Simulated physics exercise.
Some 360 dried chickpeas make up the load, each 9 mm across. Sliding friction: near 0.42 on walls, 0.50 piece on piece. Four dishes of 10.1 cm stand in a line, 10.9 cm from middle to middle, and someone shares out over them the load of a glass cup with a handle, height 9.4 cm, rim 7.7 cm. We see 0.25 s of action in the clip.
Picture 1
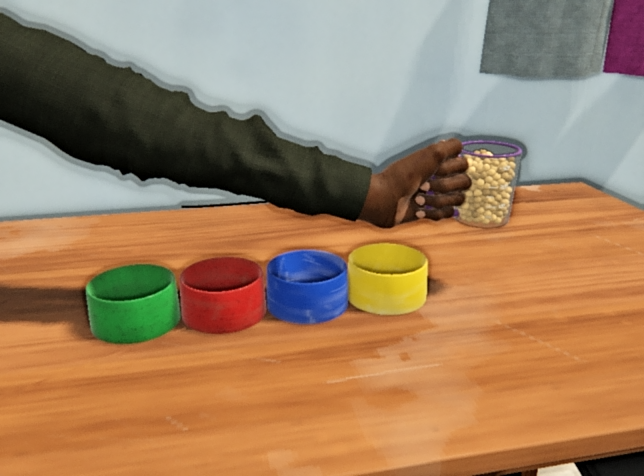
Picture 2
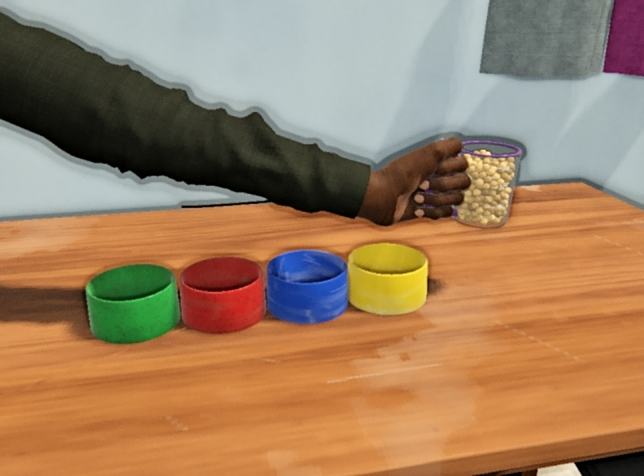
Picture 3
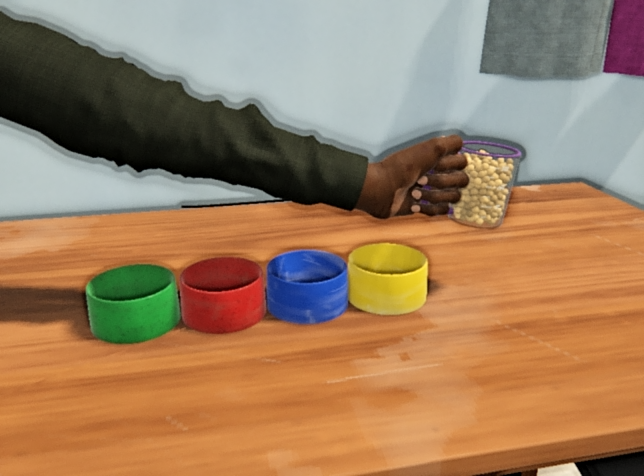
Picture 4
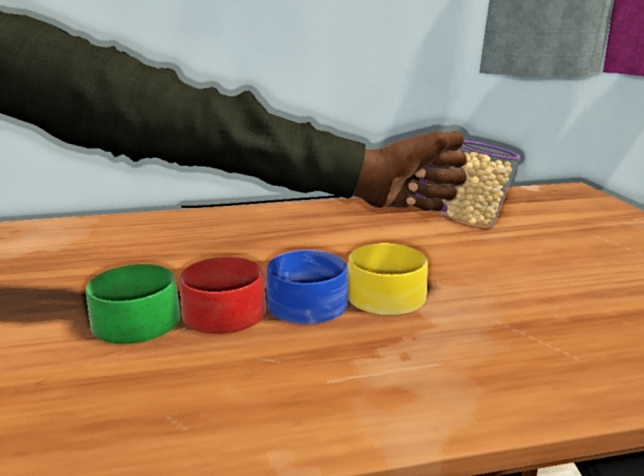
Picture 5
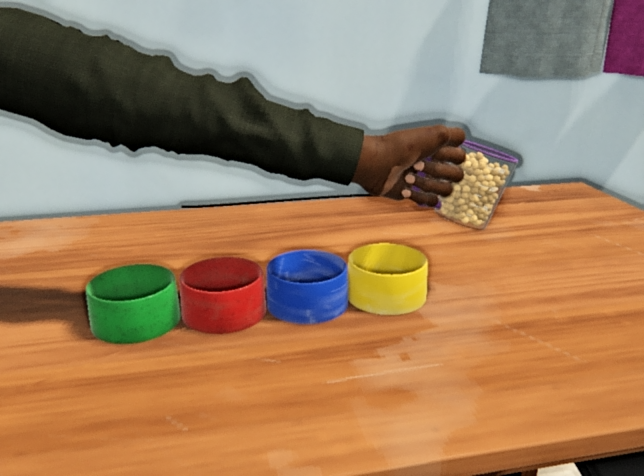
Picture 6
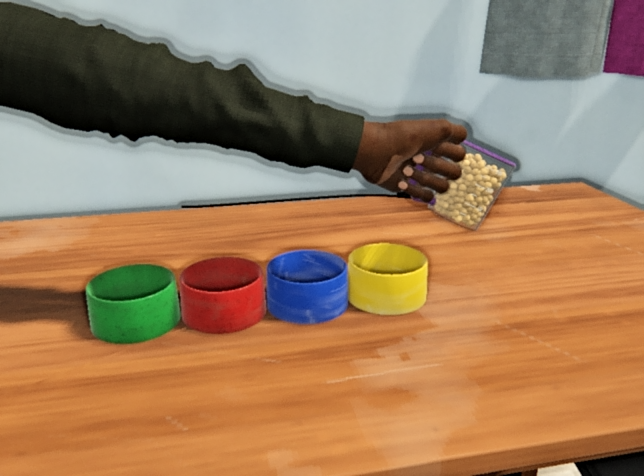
On a wooden table, a hand slowly tilts a cup of chickpeas beyond four coloured dishes.
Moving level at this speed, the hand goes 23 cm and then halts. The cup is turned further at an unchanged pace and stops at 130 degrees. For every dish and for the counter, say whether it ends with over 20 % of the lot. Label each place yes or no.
Red: No. Blue: No. Green: No. Yellow: Yes. Counter: Yes.
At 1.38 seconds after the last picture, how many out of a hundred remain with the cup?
It works out to about 0 per cent of the load.
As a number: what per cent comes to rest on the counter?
65 %.
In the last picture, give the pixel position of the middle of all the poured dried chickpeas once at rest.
Approximately (438, 287) in the last view.
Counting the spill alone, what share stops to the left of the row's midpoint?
Share on that side: Roughly 0 %.
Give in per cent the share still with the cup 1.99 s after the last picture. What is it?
My guess is near 0 per cent.
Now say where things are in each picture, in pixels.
The first picture shows cup at (485, 185), tilt 0 degrees, lip at (516, 148), moved 0.0 cm; middle of the pieces at (482, 185); yellow dish at (388, 259); blue dish at (307, 266); red dish at (222, 274); green dish at (131, 282).
The second picture shows cup at (484, 185), tilt 1 degrees, lip at (516, 148), moved 0.1 cm; middle of the pieces at (481, 185).
The third picture shows cup at (481, 185), tilt 5 degrees, lip at (516, 150), moved 0.5 cm; middle of the pieces at (479, 185).
The fourth picture shows cup at (477, 185), tilt 11 degrees, lip at (514, 154), moved 1.0 cm; middle of the pieces at (475, 185).
The fifth picture shows cup at (473, 185), tilt 18 degrees, lip at (513, 158), moved 1.6 cm; middle of the pieces at (471, 185).
The sixth picture shows cup at (469, 186), tilt 24 degrees, lip at (510, 163), moved 2.2 cm; middle of the pieces at (466, 185); yellow dish at (388, 259); blue dish at (307, 266); red dish at (222, 274); green dish at (131, 282).
Then, 0.82 s after the last picture, tilt 129 degrees; cup holds 45 %, yellow 10 %.
Then, 1.38 s after the last picture, tilt 130 degrees; cup holds 0 %, yellow 35 %.
Then, 1.99 s after the last picture, tilt 130 degrees; cup holds 0 %, yellow 35 %.
In the end, red 0 %, blue 0 %, green 0 %, yellow 35 %, counter 65 %.
